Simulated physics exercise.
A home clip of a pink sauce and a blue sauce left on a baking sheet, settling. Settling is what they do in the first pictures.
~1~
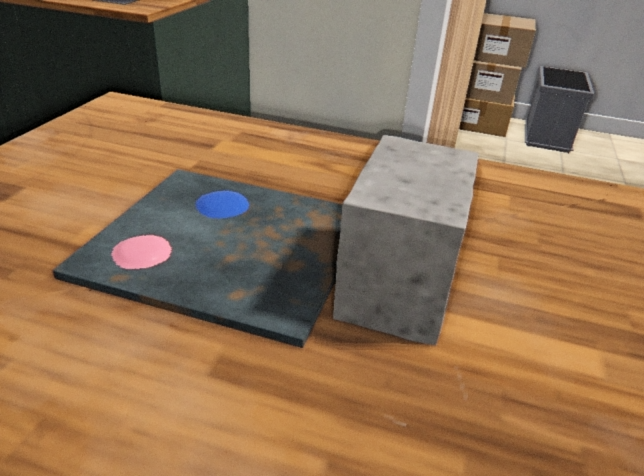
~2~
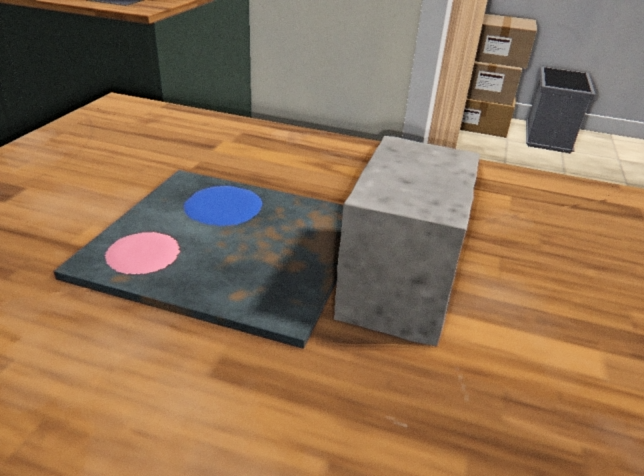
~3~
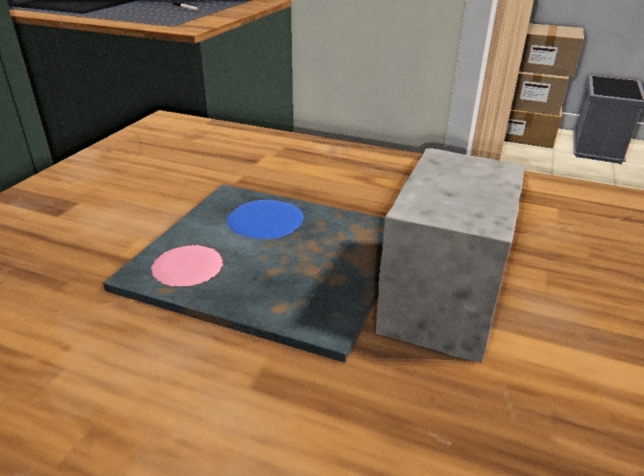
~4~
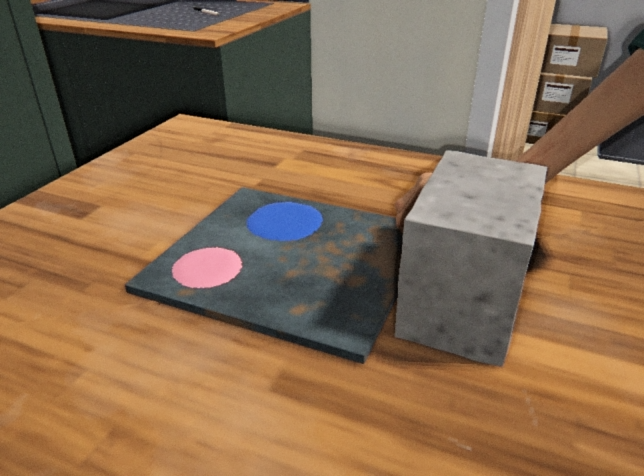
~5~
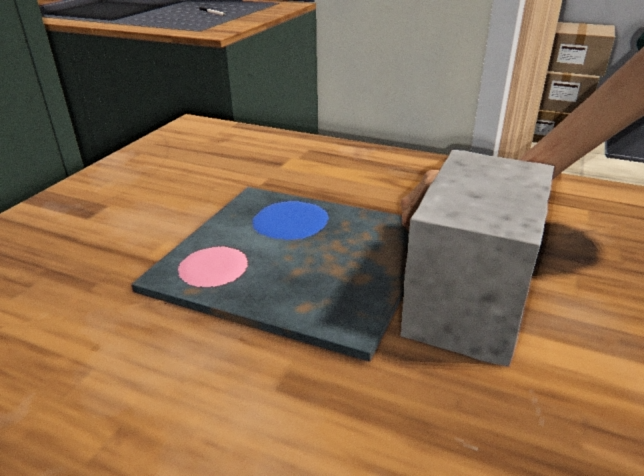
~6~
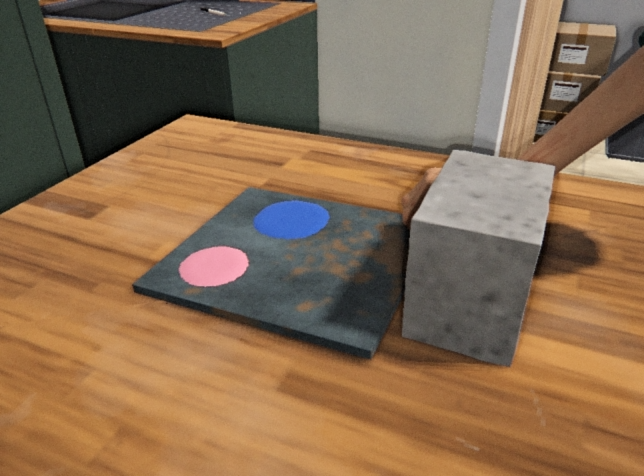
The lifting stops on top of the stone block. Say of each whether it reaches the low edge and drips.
Pink sauce slips off; blue sauce slips off.
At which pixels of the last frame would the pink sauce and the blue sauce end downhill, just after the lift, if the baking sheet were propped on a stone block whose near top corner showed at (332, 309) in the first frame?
Roughly (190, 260) and (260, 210).
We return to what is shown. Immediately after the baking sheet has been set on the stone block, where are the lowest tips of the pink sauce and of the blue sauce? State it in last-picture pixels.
Roughly (163, 253), roughly (221, 205).
Next, slope about 33°; the pink sauce is dripping off the low end; the blue sauce is dripping off the low end.
After that, the pink sauce is dripping off the low end; the blue sauce is dripping off the low end.
Finally, slope about 33°; the pink sauce is dripping off the low end; the blue sauce is dripping off the low end.
